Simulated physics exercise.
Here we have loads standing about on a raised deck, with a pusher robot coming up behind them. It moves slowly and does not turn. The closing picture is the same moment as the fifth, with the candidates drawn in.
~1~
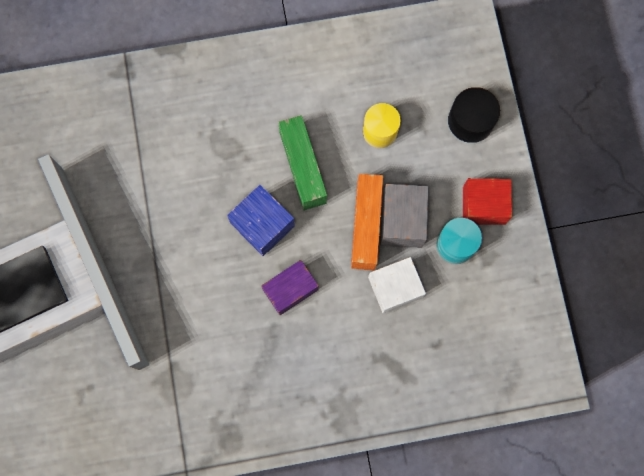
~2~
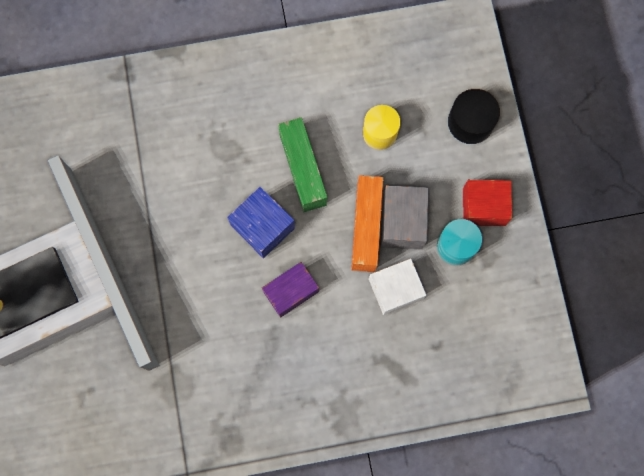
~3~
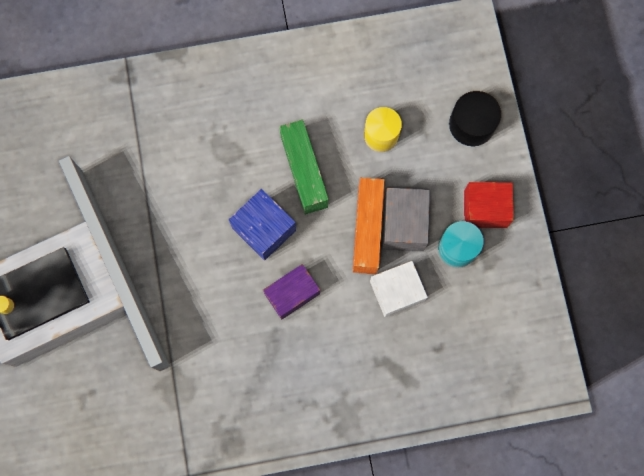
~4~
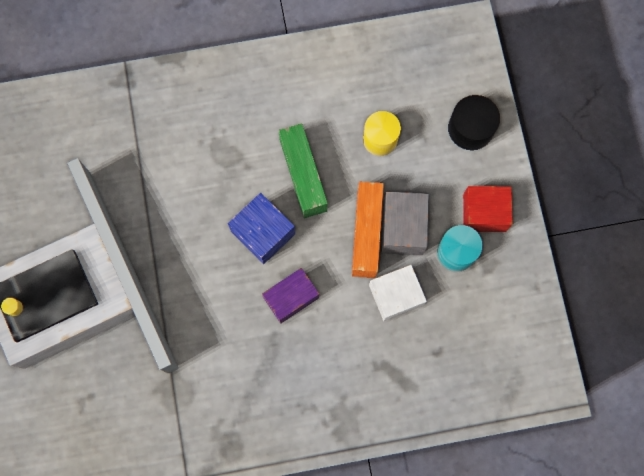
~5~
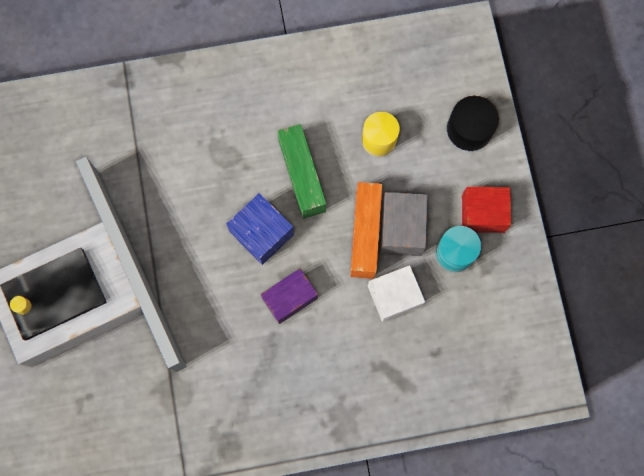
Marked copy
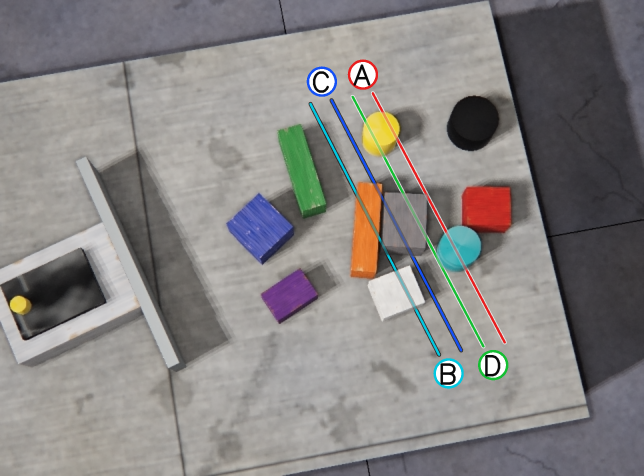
Grey pusher robot creeping right across a concrete-look deck towards a scattered group of colourful blocks and cylinders, which stay still.
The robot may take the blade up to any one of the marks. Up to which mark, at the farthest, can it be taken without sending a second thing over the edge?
As far as mark A.
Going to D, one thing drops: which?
It is the red crate.
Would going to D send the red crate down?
By then, yes.
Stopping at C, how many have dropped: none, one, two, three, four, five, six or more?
By then, none.
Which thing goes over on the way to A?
The red crate goes over.
On the marked copy, A at (437, 214); B at (373, 225); C at (395, 222); D at (416, 218).
Following A. Soon after the start, robot (174, 270); purple crate (297, 295); blue crate (268, 229).
Later, robot (289, 250); red crate (496, 207); turquoise canister (467, 252).
In the end, robot (375, 234); red crate over the edge; grey crate (529, 188); one fallen.
As for the rest, B is within the limit but short; C is within the limit but short; D is within the limit but short.
